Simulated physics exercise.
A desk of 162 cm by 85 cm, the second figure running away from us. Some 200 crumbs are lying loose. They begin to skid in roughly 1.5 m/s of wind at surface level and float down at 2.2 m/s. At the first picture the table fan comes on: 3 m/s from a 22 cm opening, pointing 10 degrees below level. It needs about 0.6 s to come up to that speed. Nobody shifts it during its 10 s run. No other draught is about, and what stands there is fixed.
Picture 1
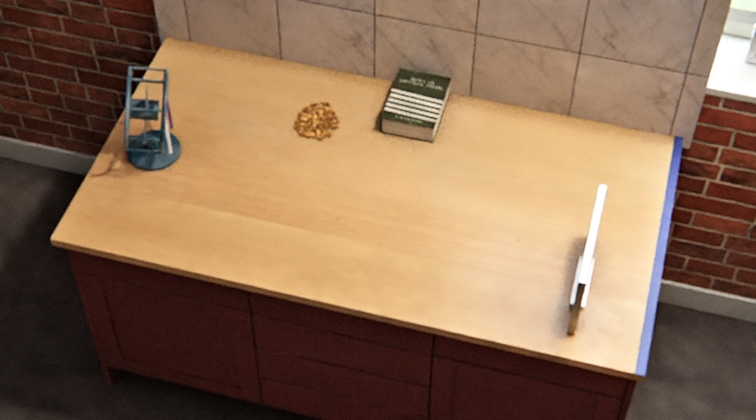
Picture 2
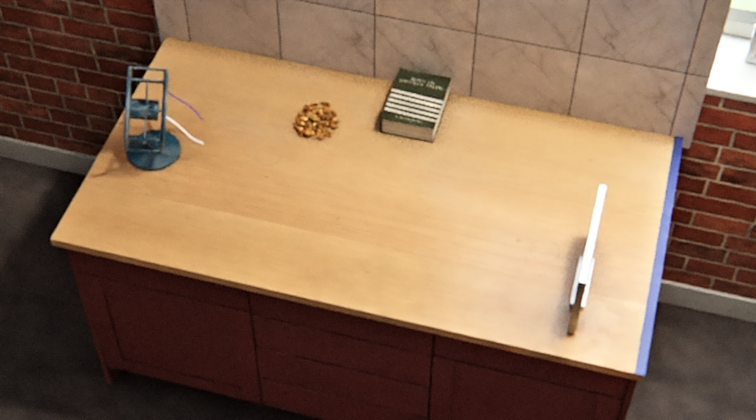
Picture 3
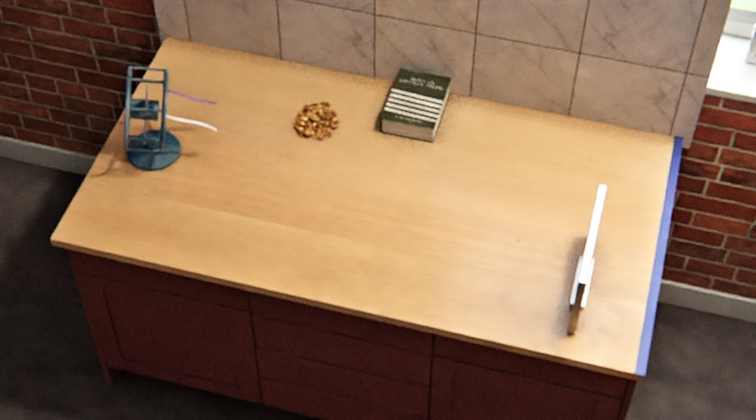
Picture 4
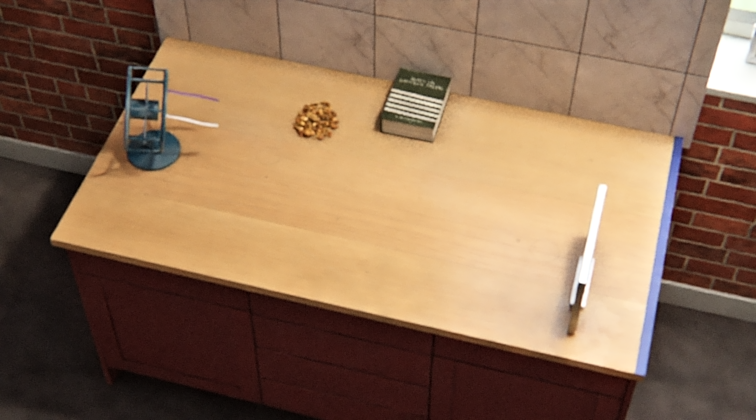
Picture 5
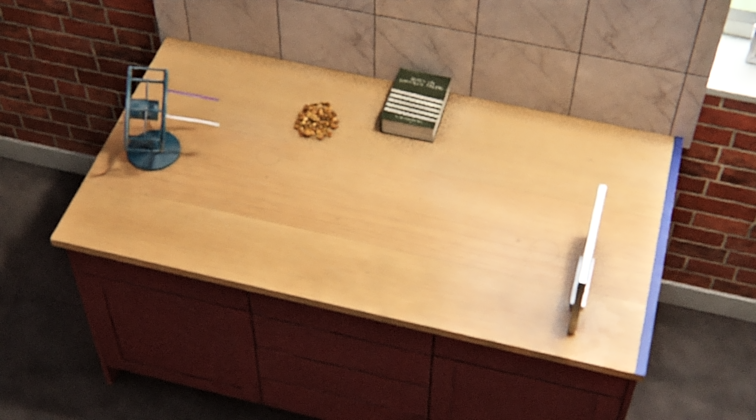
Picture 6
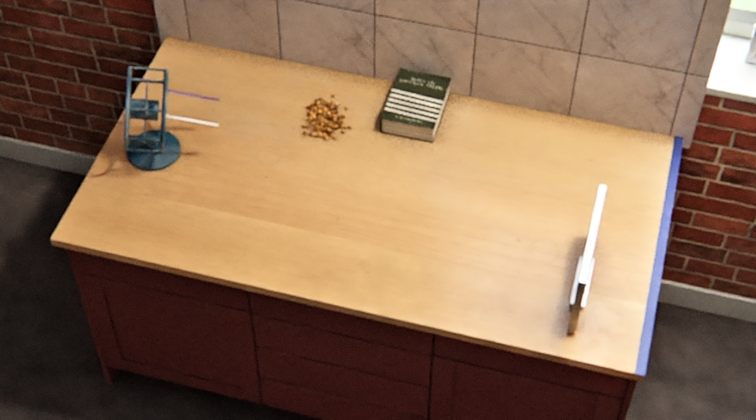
On a wooden counter, ribbons on a small teal fan lifted and streamed out to the right; a pile of golden crumbs lay still beside a book, then spread slightly rightward.
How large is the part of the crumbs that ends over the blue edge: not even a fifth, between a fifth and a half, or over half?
By then not even a fifth are over the blue edge.
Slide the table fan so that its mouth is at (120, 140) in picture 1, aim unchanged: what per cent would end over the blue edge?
It would be near 0 %.
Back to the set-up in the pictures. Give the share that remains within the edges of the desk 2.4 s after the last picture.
Some 90 per cent.
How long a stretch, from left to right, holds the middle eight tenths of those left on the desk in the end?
Roughly 10 cm.
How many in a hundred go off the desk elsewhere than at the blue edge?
Near 0 %.
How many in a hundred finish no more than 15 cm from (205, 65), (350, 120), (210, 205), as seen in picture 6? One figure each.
In turn about 0 %, 10 %, 0 %.
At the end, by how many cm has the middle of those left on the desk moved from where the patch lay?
Roughly 25 cm.
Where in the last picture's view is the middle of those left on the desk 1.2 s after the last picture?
Around (393, 83).
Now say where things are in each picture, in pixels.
The middle of the crumbs is near (316, 122), none has stirred yet and the mouth of the table fan is at (146, 110), in the first frame.
The middle of the crumbs is near (316, 119), none has stirred yet and the blue edge is centred on (666, 248), in the second frame.
The middle of the crumbs is near (316, 119), none has stirred yet, the top of a book is at (417, 98) and the top of a laptop is at (593, 232), in the third frame.
The middle of the crumbs is near (316, 119) and none has stirred yet, in the fourth frame.
The middle of the crumbs is near (316, 119) and none has stirred yet, in the fifth frame.
The middle of the crumbs is near (325, 118), the farthest in sight from the table fan is at (346, 109) and about 50 % have left their places, in the sixth frame.
Then, 1.2 s after the last picture the count stands so, 8 % are over the blue edge; the middle of those still in play is near (393, 83).
Then, 2.4 s after the last picture the count stands so, 8 % are over the blue edge; the middle of those still in play is near (388, 80).
Then, 4.7 s after the last picture the count stands so, 10 % are over the blue edge; the middle of those still in play is near (388, 80).
Then, 9.2 s after the last picture, at the end, 10 % are over the blue edge; the middle of those still in play is near (388, 80).
